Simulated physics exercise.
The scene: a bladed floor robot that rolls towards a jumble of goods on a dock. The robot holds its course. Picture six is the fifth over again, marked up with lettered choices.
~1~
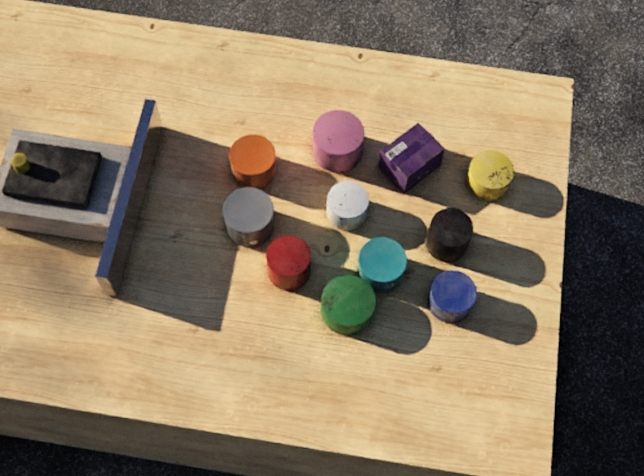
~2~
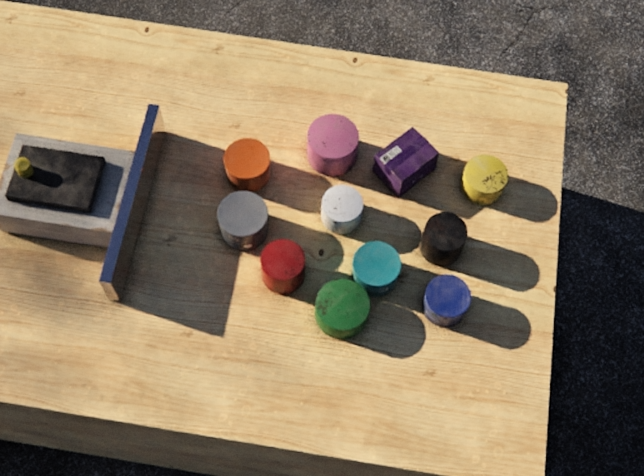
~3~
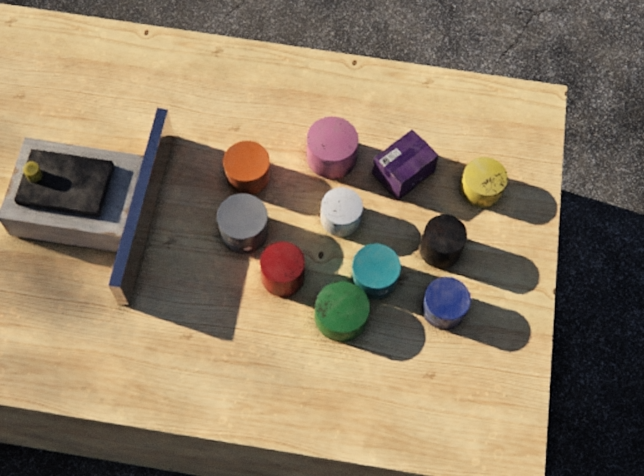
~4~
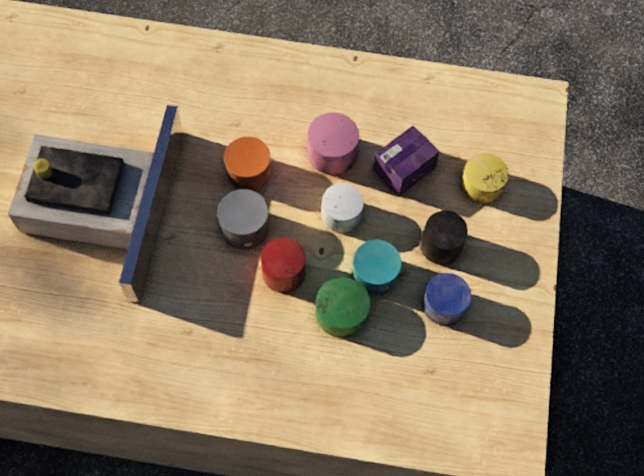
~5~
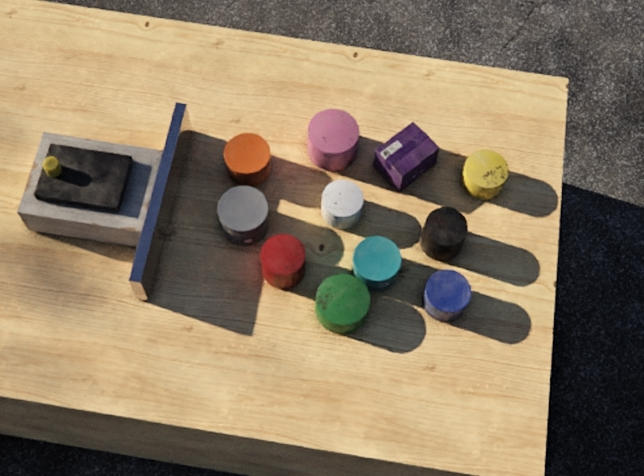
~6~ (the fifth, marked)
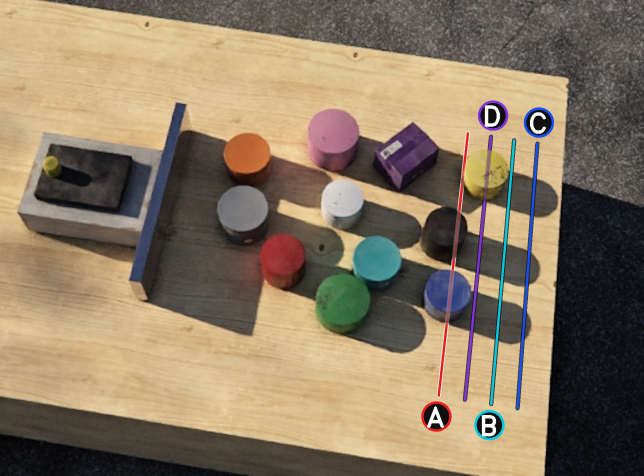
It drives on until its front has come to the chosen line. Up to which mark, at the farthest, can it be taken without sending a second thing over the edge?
The farthest such stop is D.
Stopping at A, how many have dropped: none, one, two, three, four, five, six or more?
By then, none.
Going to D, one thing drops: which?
It is the black canister.
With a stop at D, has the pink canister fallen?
No.
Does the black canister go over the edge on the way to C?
By then, yes.
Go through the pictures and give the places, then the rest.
Orange pail (253, 162); purple box (411, 158); turquoise pail (381, 266), in the first picture.
Robot (62, 179); yellow canister (484, 180), in the second picture.
Robot (72, 183); red canister (283, 269), in the third picture.
Robot (81, 180); blue pail (446, 300), in the fourth picture.
Robot (91, 178); green canister (342, 304); pink canister (333, 141); orange pail (248, 161), in the fifth picture.
On the marked copy, A at (454, 256); B at (503, 264); C at (528, 268); D at (479, 260).
Following D. Soon after the start, robot (206, 196); pink canister (343, 138); red canister (295, 266).
Later, robot (322, 214); black canister (488, 244); blue pail (477, 314).
In the end, robot (412, 228); black canister over the edge; turquoise pail (544, 282); one fallen.
As for the rest, A is within the limit but short; B drops three; C drops three.
